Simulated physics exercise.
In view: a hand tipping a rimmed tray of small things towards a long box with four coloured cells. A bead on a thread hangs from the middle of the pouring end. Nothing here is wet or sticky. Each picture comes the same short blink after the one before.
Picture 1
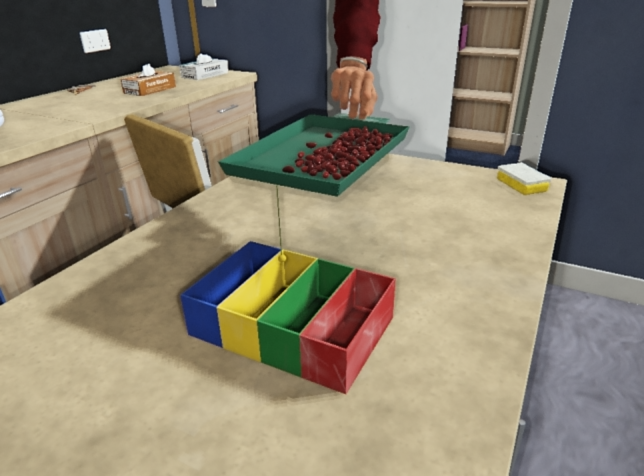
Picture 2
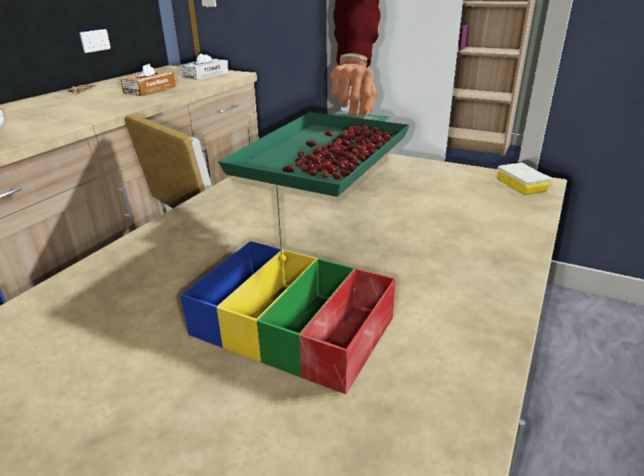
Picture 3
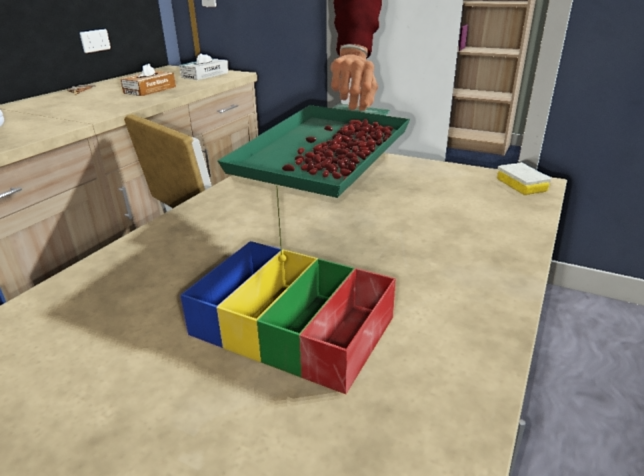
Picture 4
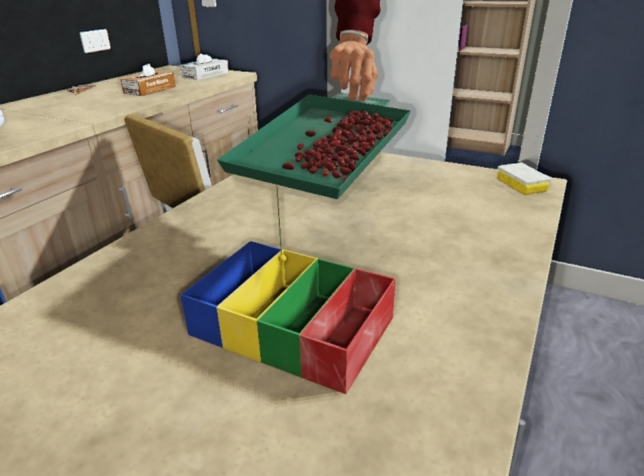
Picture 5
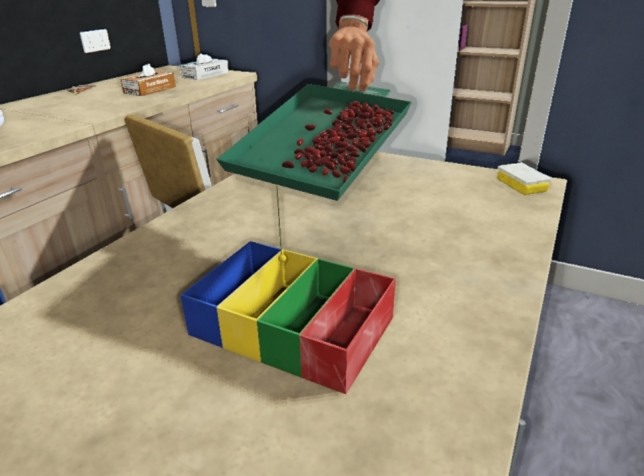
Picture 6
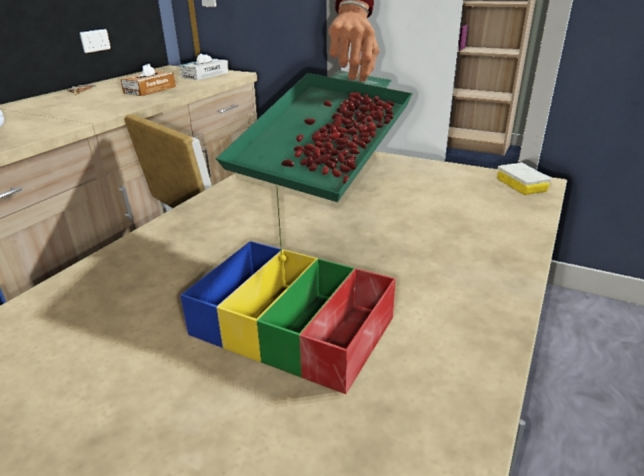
Above a table, a hand gradually tilts a green tray of red beans toward coloured cells.
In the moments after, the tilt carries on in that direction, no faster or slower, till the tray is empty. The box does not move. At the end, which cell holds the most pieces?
Fullest: The green cell.
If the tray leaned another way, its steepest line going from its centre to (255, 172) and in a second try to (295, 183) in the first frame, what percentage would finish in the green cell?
Near 0 % and 50 %.
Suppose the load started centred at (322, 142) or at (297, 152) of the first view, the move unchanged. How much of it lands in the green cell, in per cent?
About 50 and 50 per cent.
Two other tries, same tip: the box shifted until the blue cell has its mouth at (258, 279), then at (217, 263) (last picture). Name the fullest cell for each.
In turn: The cell in green; the red cell.
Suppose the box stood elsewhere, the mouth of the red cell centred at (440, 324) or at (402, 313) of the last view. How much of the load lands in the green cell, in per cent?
About 0 and 30 per cent.
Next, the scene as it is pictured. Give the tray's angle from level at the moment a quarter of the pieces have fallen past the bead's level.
Near 100 degrees.
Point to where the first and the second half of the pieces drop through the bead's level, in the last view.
Around (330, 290) and then (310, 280).
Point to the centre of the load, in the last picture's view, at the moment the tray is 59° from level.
Close to (331, 154).
Soon, tray tipped steeply; nearly all on the tray; a stray few in the green cell; a stray few falling or outside the box.
A while on, tray tipped right over; most on the tray; a small part in the green cell; a stray few in the red cell; a stray few in the blue cell; a small part falling or outside the box.
Towards the end, tray tipped past a quarter turn; about half in the green cell; about a third in the red cell; a small part in the yellow cell; a stray few in the blue cell; a stray few falling or outside the box.
Finally, tray tipped past a quarter turn; about half in the green cell; about a third in the red cell; a small part in the yellow cell; a stray few in the blue cell; a stray few outside the box.
